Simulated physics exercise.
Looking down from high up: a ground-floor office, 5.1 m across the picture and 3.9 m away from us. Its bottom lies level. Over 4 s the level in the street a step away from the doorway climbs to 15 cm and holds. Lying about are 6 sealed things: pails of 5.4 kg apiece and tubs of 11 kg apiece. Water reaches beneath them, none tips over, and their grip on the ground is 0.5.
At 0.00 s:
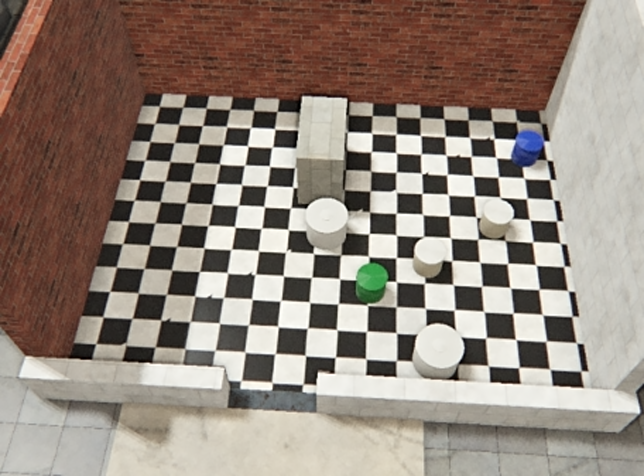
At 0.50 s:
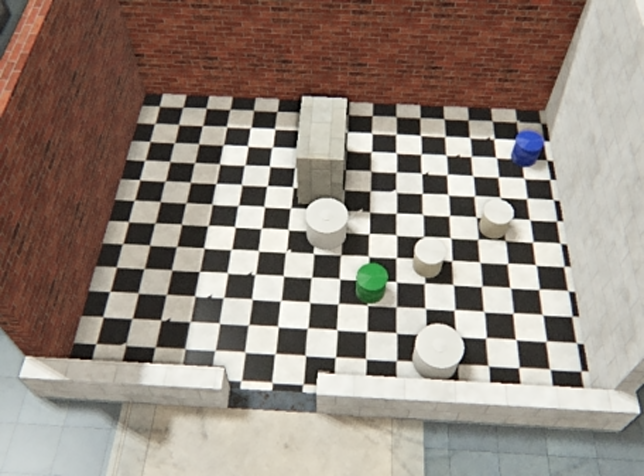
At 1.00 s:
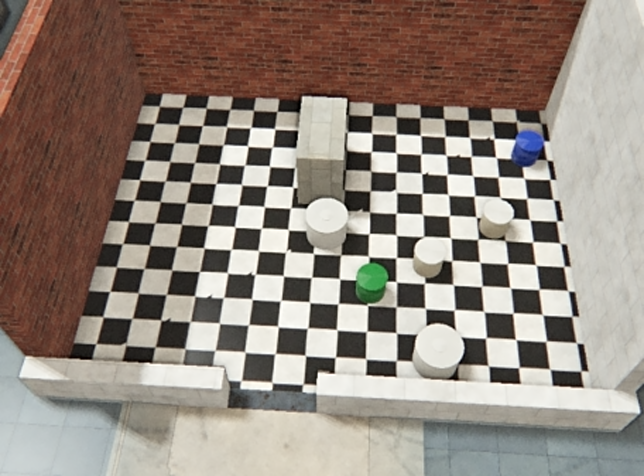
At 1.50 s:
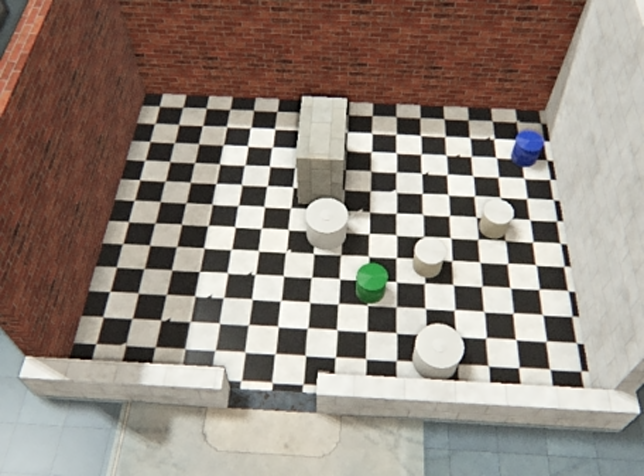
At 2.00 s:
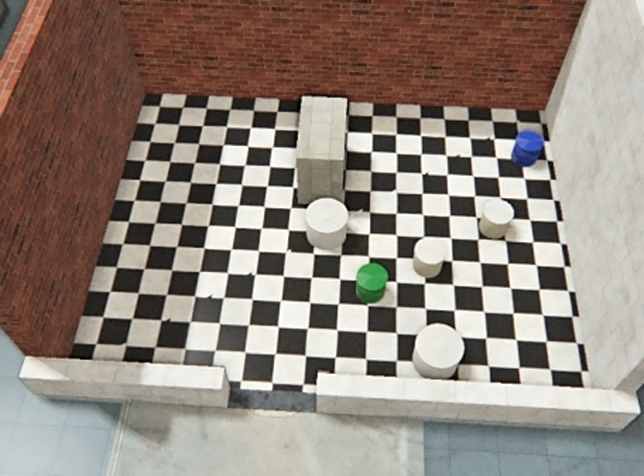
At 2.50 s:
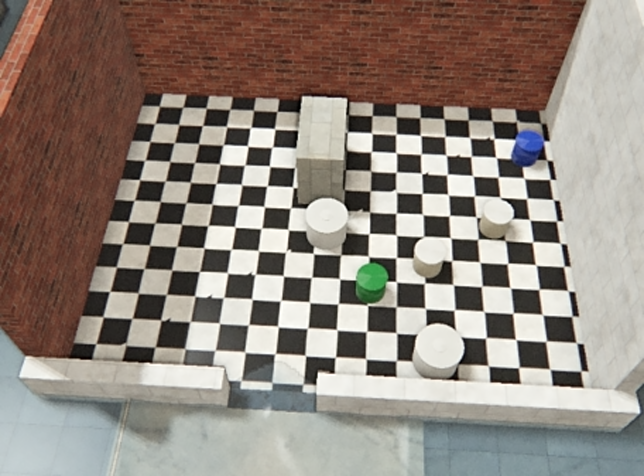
A ground-floor room with a black-and-white checkered floor, brick walls at left and back and pale walls at right and front, is seen from high above. A blue pail stands at upper right, a green one near the centre, among four whitish tubs and a grey block. The camera and objects stay still while water spreads outside and just enters the front gap.
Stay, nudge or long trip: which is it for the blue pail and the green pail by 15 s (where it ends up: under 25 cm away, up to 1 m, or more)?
Blue pail remains where it was; green pail remains where it was.
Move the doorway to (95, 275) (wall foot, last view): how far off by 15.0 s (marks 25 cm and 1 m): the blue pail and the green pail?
What you'd see is the blue pail hardly budges and the green pail hardly budges.
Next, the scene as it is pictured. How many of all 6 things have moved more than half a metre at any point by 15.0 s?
By my tally, 0.
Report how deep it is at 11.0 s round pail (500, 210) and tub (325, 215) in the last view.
Around 2 cm and 4 cm.
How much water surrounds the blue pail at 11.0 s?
Depth approx. 2 cm.
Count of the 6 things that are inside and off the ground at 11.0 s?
Answer: 0.
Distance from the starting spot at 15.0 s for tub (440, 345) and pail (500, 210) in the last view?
Shifts: 0 cm / 0 cm.
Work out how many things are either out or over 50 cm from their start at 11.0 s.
By my tally, 0.
After 3.5 s the blue pail is near (530, 141), 0.0 m from its start, aground; the green pail is near (372, 276), 0.0 m from its start, aground; 0 afloat.
After 6.8 s the blue pail is near (530, 141), 0.0 m from its start, aground; the green pail is near (372, 276), 0.0 m from its start, aground; 0 afloat.
After 11.0 s the blue pail is near (530, 141), 0.0 m from its start, aground; the green pail is near (372, 276), 0.0 m from its start, aground; 0 afloat.
After 15.0 s the blue pail is near (530, 141), 0.0 m from its start, aground; the green pail is near (372, 276), 0.0 m from its start, aground; 0 afloat.
